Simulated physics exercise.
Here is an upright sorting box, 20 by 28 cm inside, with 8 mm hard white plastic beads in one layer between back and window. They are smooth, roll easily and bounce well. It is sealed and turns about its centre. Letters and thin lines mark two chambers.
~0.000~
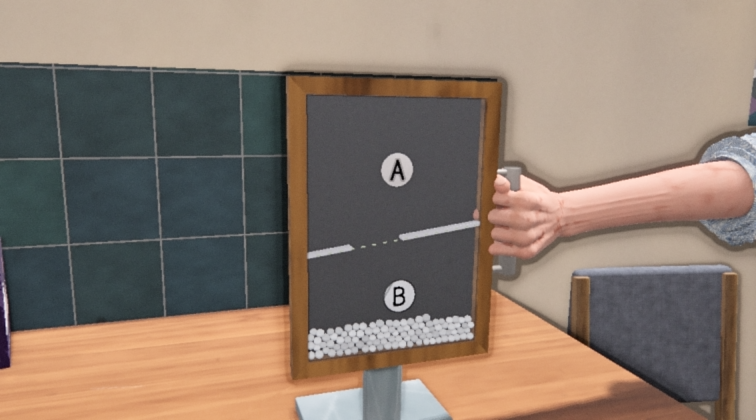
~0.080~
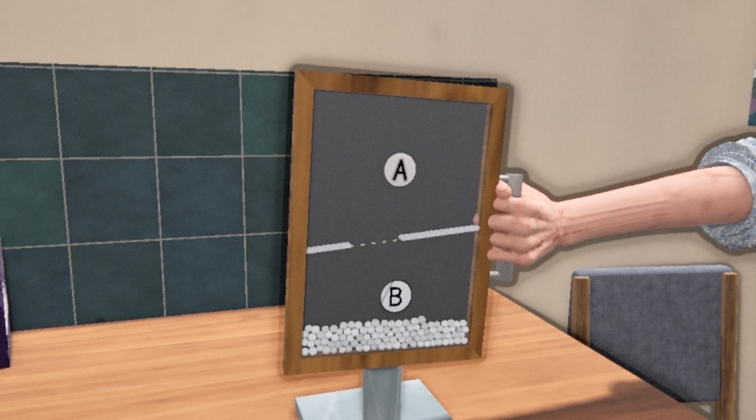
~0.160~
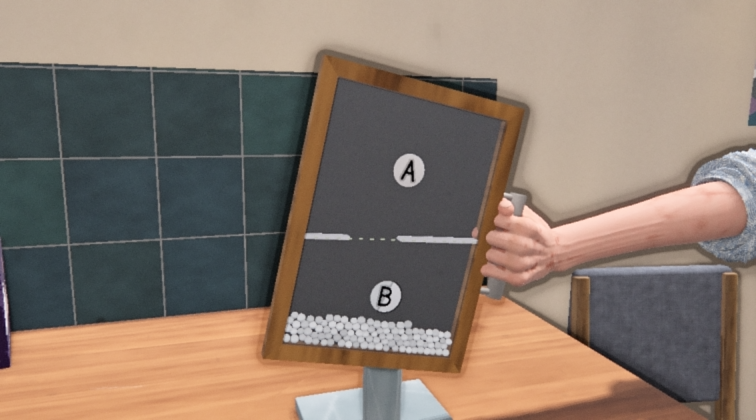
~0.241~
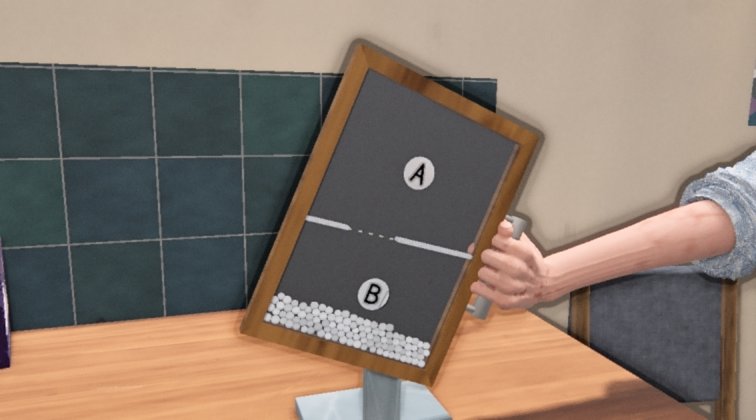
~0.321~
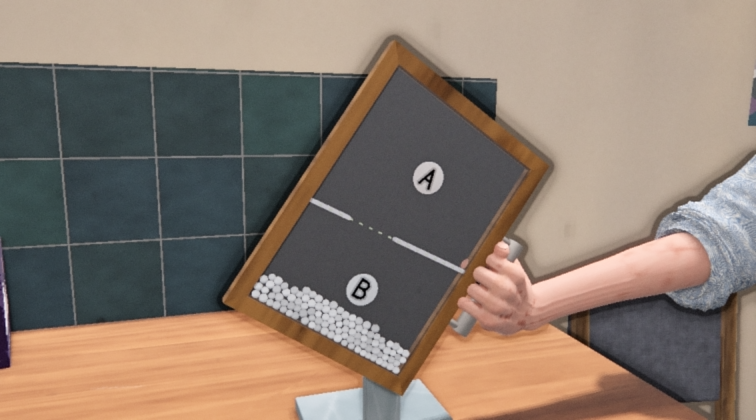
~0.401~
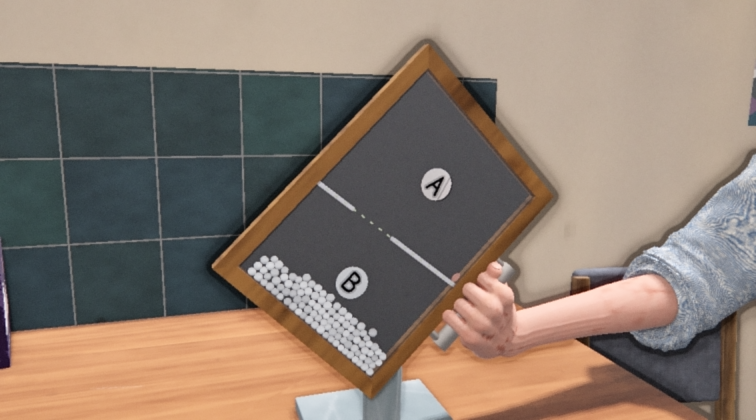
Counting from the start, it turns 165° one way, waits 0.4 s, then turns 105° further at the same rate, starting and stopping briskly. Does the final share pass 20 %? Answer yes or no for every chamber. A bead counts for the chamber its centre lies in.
A yes, B yes.
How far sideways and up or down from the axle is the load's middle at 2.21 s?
About 2 cm left and 1 cm below.
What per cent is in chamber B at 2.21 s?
Some 65 per cent.
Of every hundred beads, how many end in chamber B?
Some 45 per cent.
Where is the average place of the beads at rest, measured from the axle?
About 1 cm left and 8 cm below.
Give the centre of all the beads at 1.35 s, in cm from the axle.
About 7 cm left and 3 cm above.
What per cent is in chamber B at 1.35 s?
About 100 per cent.
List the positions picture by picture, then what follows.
In the first frame, level; about 100 beads; load centre (394, 335); top bead (426, 318); A (397, 170), B (400, 296).
In the second frame, turned 3° clockwise; load centre (388, 336); top bead (309, 329).
In the third frame, turned 12° clockwise; load centre (372, 335); top bead (295, 315); wall ends (301, 236) to (347, 237), (400, 239) to (477, 241).
In the fourth frame, turned 23° clockwise; load centre (353, 332); top bead (281, 296).
In the fifth frame, turned 34° clockwise; load centre (336, 325); top bead (272, 277).
In the sixth frame, turned 45° clockwise; load centre (324, 316); top bead (274, 259); A (436, 184), B (352, 283).
After 1.35 s, it stands 165° clockwise; the beads' middle is 7 cm left of and 3 cm above the centre; B 100 %.
After 2.21 s, it has come round 217° clockwise; the beads' middle is 2 cm left of and 1 cm below the centre; A 35 %, B 65 %.
After 2.67 s, it has come round 270° clockwise; the beads' middle is 2 cm left of and 8 cm below the centre; A 55 %, B 45 %.
All still by 3.7 s, it has come round 270° clockwise; A 55 %, B 45 %.
